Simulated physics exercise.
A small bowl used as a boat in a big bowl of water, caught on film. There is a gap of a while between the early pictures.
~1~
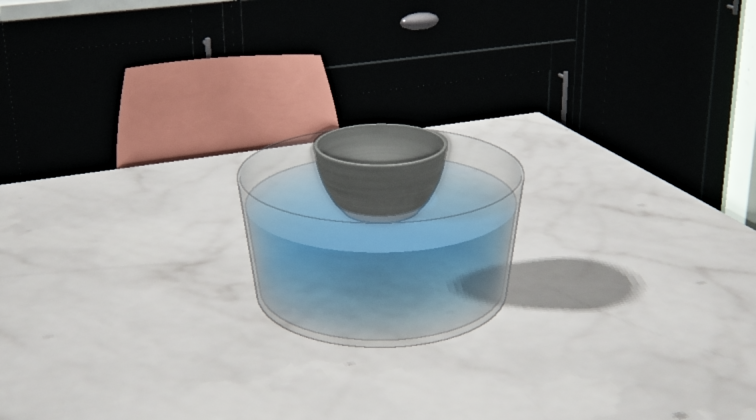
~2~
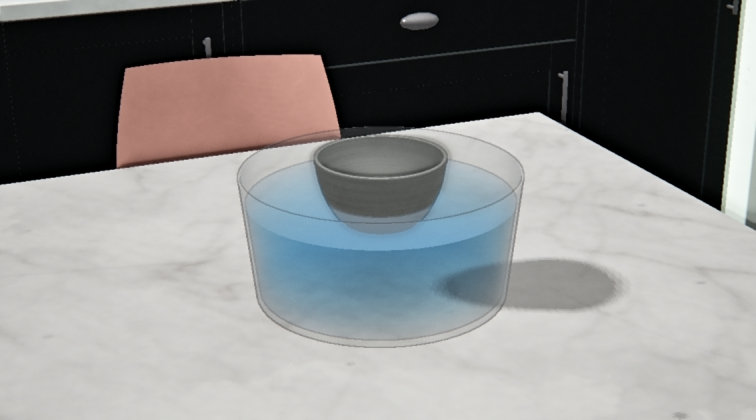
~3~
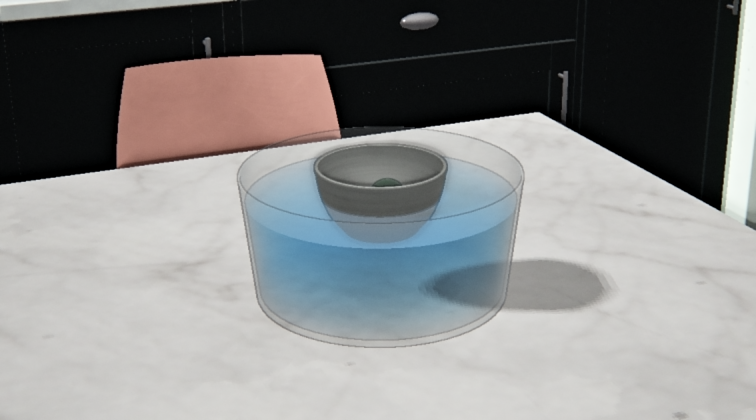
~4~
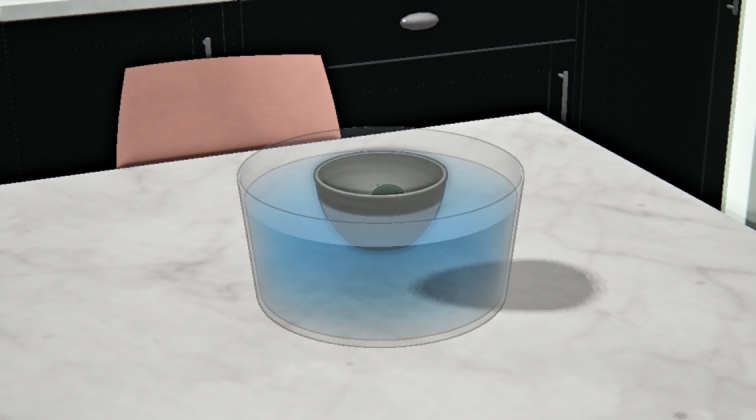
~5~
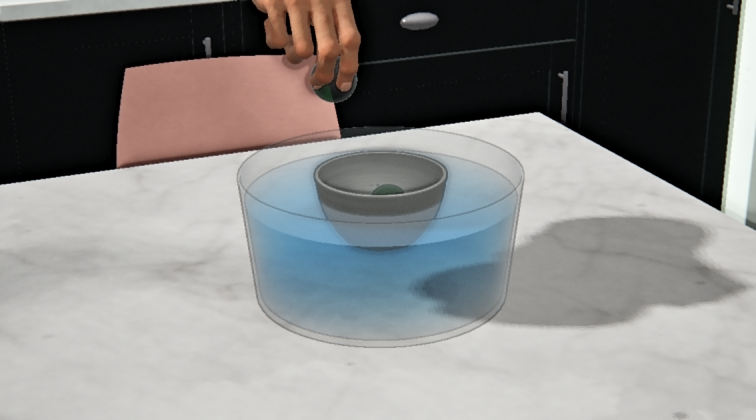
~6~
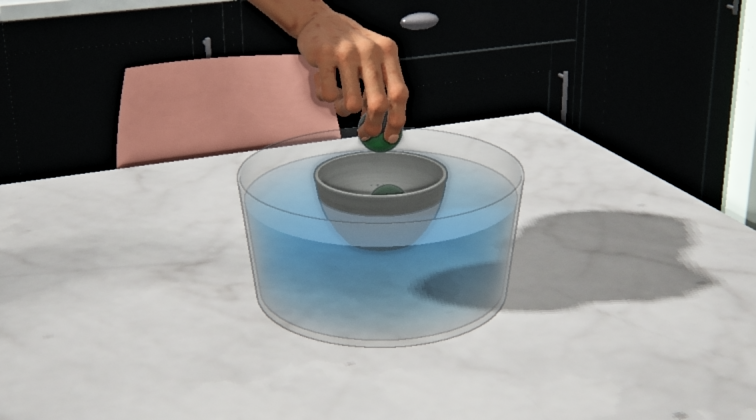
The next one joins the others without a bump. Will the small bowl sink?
No, the small bowl stays up.
Next, the glass marble is in and the small bowl dips.
After that, it steadies; about a fifth of its side above the surface.
Finally, the small bowl floats; about a fifth of its side above the surface.
